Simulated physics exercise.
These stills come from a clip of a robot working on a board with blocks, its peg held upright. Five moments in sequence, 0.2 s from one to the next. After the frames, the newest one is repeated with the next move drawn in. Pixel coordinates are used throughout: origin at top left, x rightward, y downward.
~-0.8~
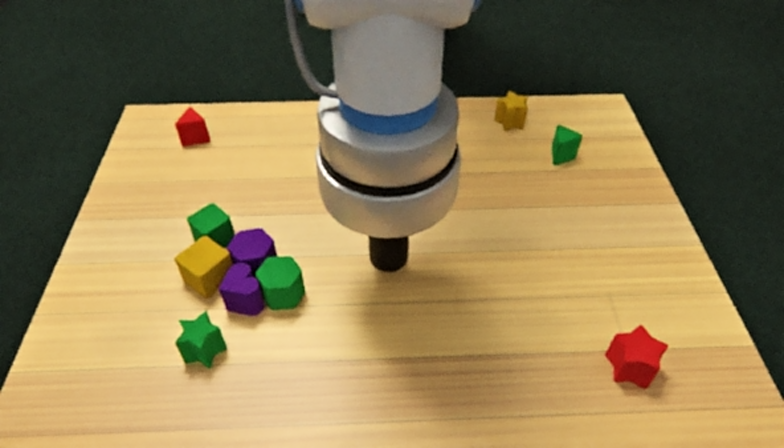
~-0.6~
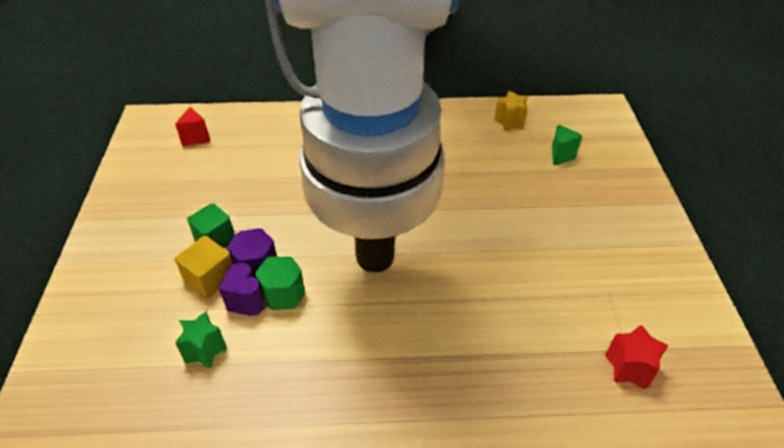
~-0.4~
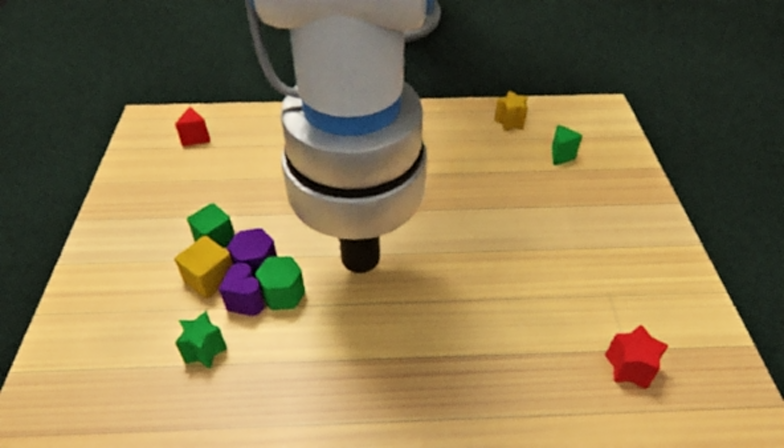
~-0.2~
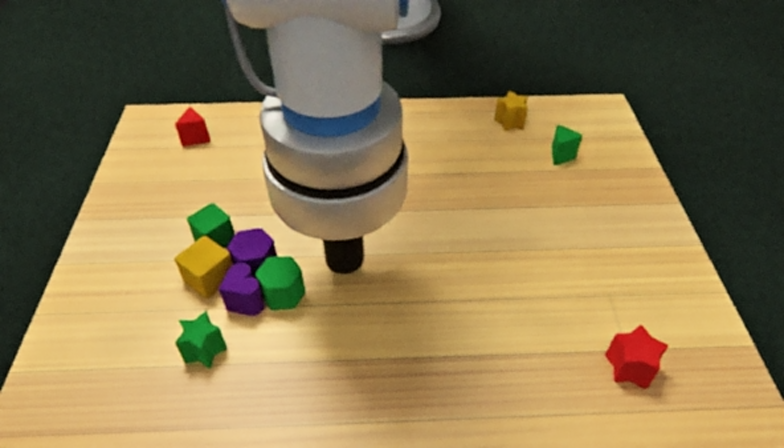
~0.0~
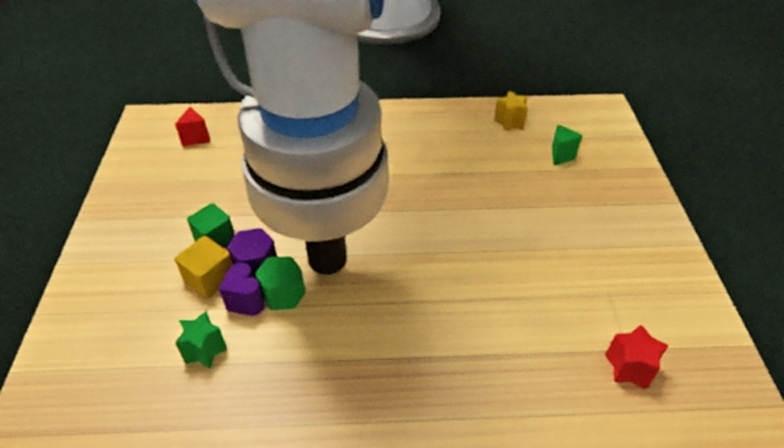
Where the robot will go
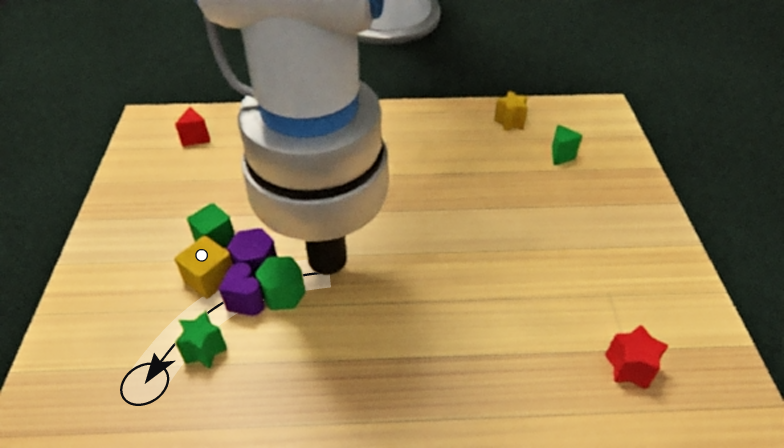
On a light wooden board, a white robot arm with a black peg stands near the middle, right of a cluster of yellow, purple and green blocks. The arm slides steadily left, bringing the peg close beside the green six-sided block, while all the blocks stay still.
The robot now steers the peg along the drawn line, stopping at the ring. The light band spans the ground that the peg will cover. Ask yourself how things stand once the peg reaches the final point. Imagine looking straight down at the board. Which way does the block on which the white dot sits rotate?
From above, counter-clockwise.
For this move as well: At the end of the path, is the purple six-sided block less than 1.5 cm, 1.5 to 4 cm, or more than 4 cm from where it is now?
Shift of 1.5 to 4 cm.
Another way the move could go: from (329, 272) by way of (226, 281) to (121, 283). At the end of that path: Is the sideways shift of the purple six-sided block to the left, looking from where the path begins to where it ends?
Answer: No.
The drawn path runs from (329, 272) through (260, 286) and (196, 323) to (145, 384); the dot is on the yellow square block.
What follows on the original path. One third of the way, peg (256, 275); yellow square block (182, 255), turned 20° anticlockwise; purple heart-shaped block (187, 300), turned 20° clockwise; purple six-sided block (230, 240), turned 35° clockwise; green six-sided block (225, 293), turned 30° anticlockwise.
Two thirds of the way, peg (191, 313); yellow square block (180, 255), turned 20° anticlockwise; purple heart-shaped block (133, 320), turned 70° clockwise; purple six-sided block (229, 240), turned 40° clockwise; green six-sided block (161, 337), turned 40° anticlockwise.
At the end, peg (139, 374); yellow square block (180, 255), turned 20° anticlockwise; purple heart-shaped block (103, 338), turned 150° clockwise; purple six-sided block (229, 240), turned 40° clockwise; green six-sided block (106, 407), turned 50° anticlockwise.
